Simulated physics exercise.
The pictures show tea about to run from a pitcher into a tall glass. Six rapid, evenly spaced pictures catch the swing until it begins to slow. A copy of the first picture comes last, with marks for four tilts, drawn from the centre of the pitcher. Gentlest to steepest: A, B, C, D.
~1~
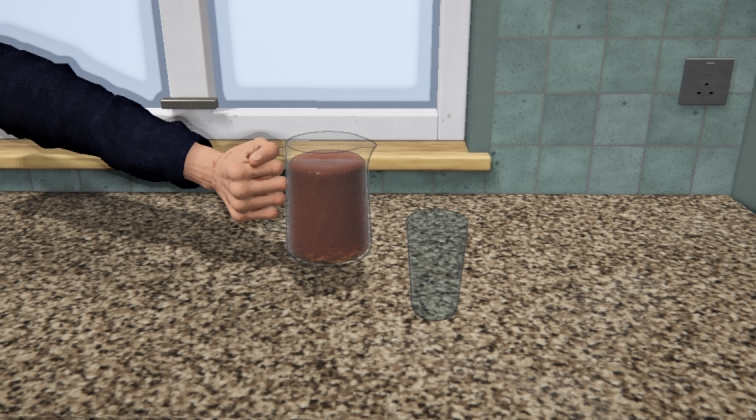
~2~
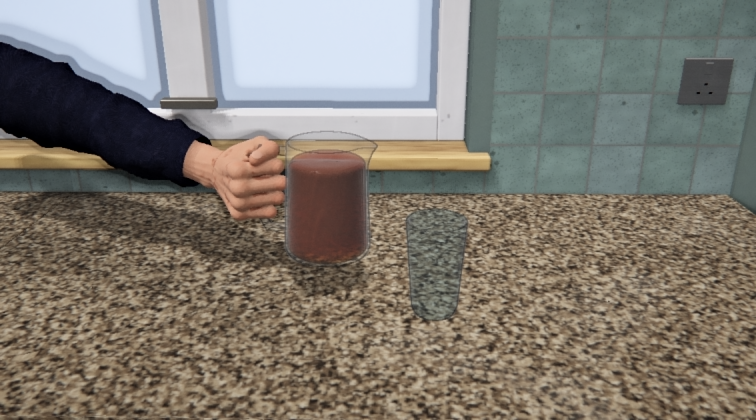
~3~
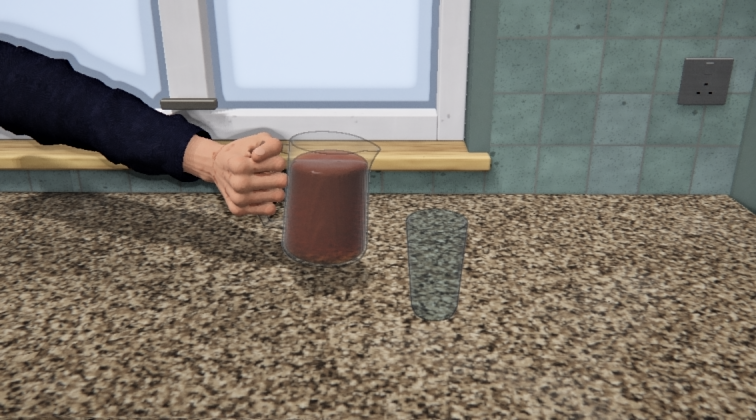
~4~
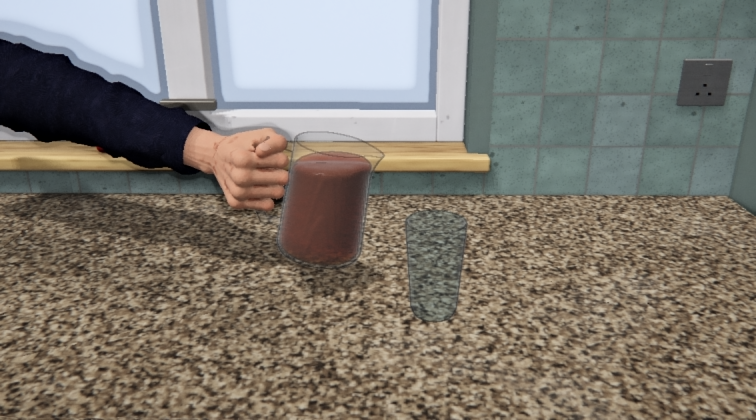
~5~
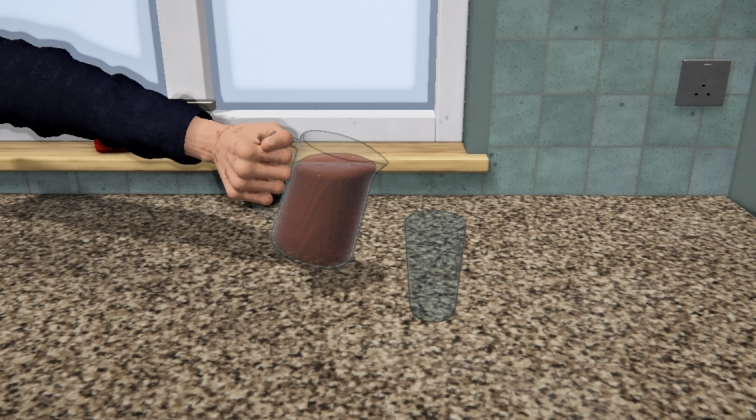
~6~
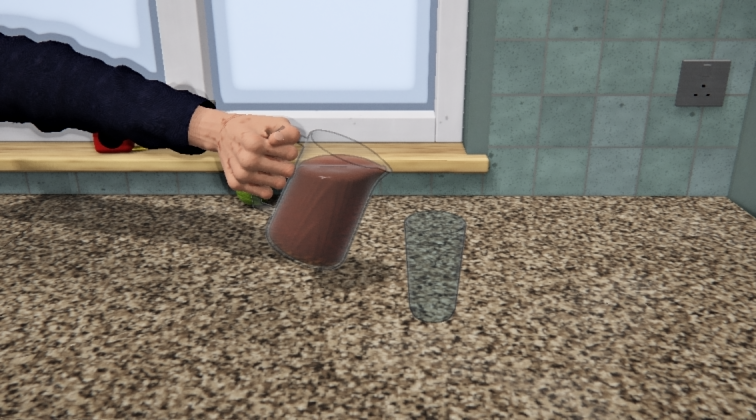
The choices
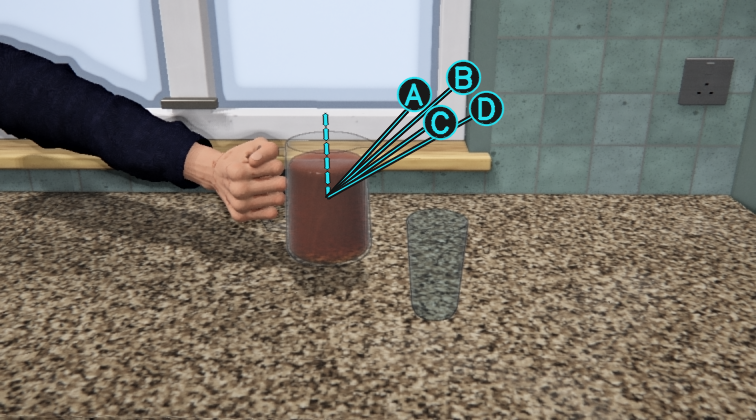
Hand in a dark sleeve gradually tilting a glass pitcher of reddish-brown tea rightward beside an empty tall glass on a speckled countertop.
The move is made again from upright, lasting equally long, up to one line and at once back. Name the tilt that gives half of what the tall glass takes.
Take C.
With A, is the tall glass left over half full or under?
Under.
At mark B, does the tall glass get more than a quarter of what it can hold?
Yes, clearly.
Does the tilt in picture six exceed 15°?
Yes.
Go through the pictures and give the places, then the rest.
Upright, lip at (375, 144); rim of the tall glass round (437, 220); nothing has left yet, in the first picture.
Upright, lip at (376, 145); nothing has left yet, in the second picture.
Tipped about 5°, lip at (379, 149); nothing has left yet, in the third picture.
Tipped about 10°, lip at (383, 155); nothing has left yet, in the fourth picture.
Tipped about 17°, lip at (387, 162); nothing has left yet, in the fifth picture.
Tipped about 24°, lip at (391, 170); nothing has left yet, in the sixth picture.
On the marked copy, A at (406, 110); B at (451, 88); C at (423, 129); D at (471, 117).
With A, the tall glass ends with about 23 % of what it can hold.
With B, the tall glass ends with about 34 % of what it can hold.
With C, the tall glass ends with about 48 % of what it can hold.
With D, the tall glass ends with about 63 % of what it can hold.
